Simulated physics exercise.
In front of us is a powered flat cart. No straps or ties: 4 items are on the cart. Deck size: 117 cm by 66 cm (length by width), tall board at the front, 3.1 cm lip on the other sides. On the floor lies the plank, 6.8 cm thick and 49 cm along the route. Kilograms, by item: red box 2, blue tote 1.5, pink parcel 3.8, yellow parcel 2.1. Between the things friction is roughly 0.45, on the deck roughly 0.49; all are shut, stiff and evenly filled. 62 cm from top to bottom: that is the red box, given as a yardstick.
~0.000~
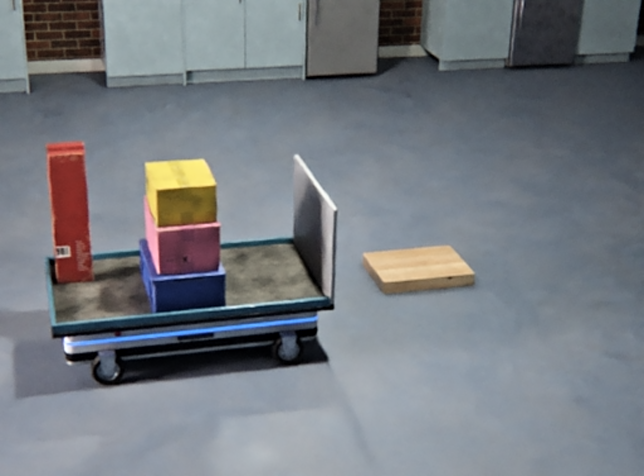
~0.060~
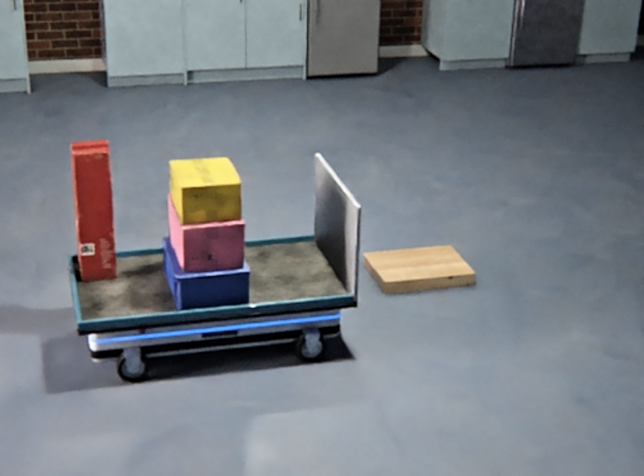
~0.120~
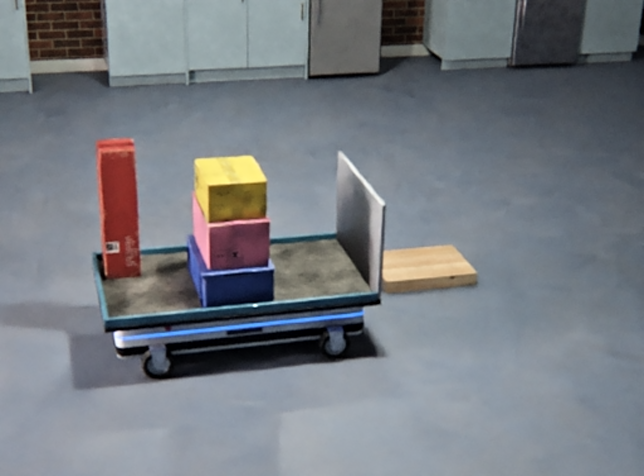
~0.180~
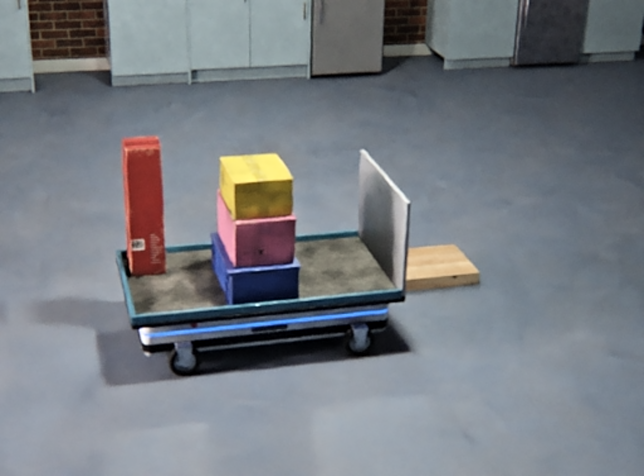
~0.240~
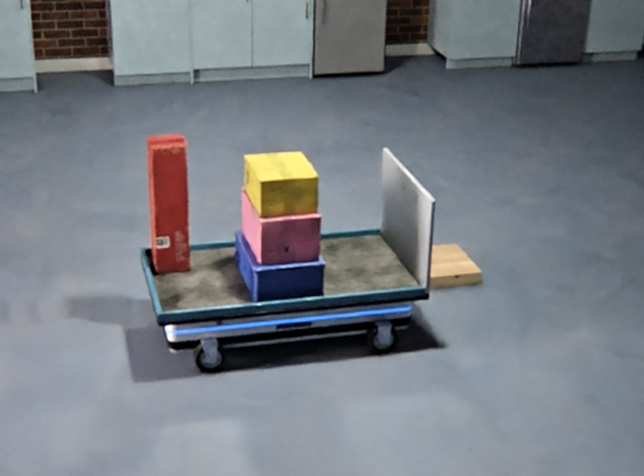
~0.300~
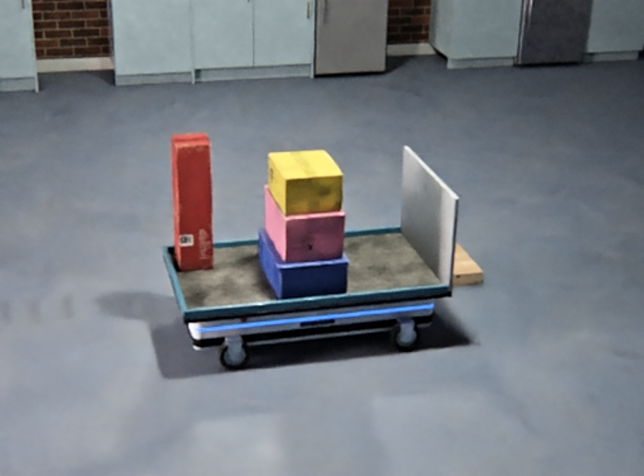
In a room with a gray floor and pale cabinets, a flat cart carrying a tall red box and a stack of blue, pink and yellow boxes rolled steadily right, gradually blocking a wooden plank from view.
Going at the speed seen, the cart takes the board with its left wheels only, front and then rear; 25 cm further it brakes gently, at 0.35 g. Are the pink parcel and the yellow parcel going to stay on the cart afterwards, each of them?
The pink parcel stays; the yellow parcel stays.
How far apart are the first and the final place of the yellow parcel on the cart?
It ends about 20 centimetres from where it started.
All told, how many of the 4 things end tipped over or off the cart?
That comes to 1.
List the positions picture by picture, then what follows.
Cart has run 0 cm; pink parcel (182, 232); yellow parcel (181, 192), in the first picture.
Cart has run 10 cm; red box (94, 211); blue tote (205, 271), in the second picture.
Cart has run 20 cm; red box (119, 209); blue tote (229, 269), in the third picture.
Cart has run 31 cm; red box (144, 207); blue tote (254, 266), in the fourth picture.
Cart has run 41 cm; red box (169, 205); blue tote (279, 263), in the fifth picture.
Cart has run 51 cm; pink parcel (303, 221); yellow parcel (305, 182), in the sixth picture.
Around 0.60 s, cart has run 102 cm; yellow parcel shifted 8 cm near (408, 180); pink parcel shifted 7 cm near (405, 217); red box at 4° to upright.
Around 1.00 s, cart has run 170 cm; yellow parcel at 7° to upright near (569, 172); pink parcel at 7° to upright near (560, 206); red box at 26° to upright.
Around 1.30 s, cart has run 221 cm; yellow parcel shifted 20 cm; pink parcel shifted 14 cm; red box at 72° to upright.
Around 2.00 s, cart has run 258 cm, stopped; red box now off the cart; yellow parcel shifted 20 cm; pink parcel shifted 14 cm.
Finally (2.8 s), off the cart, red box; not toppled but over 10 cm from the start, pink parcel and yellow parcel; the last one still in place (within 10 cm).
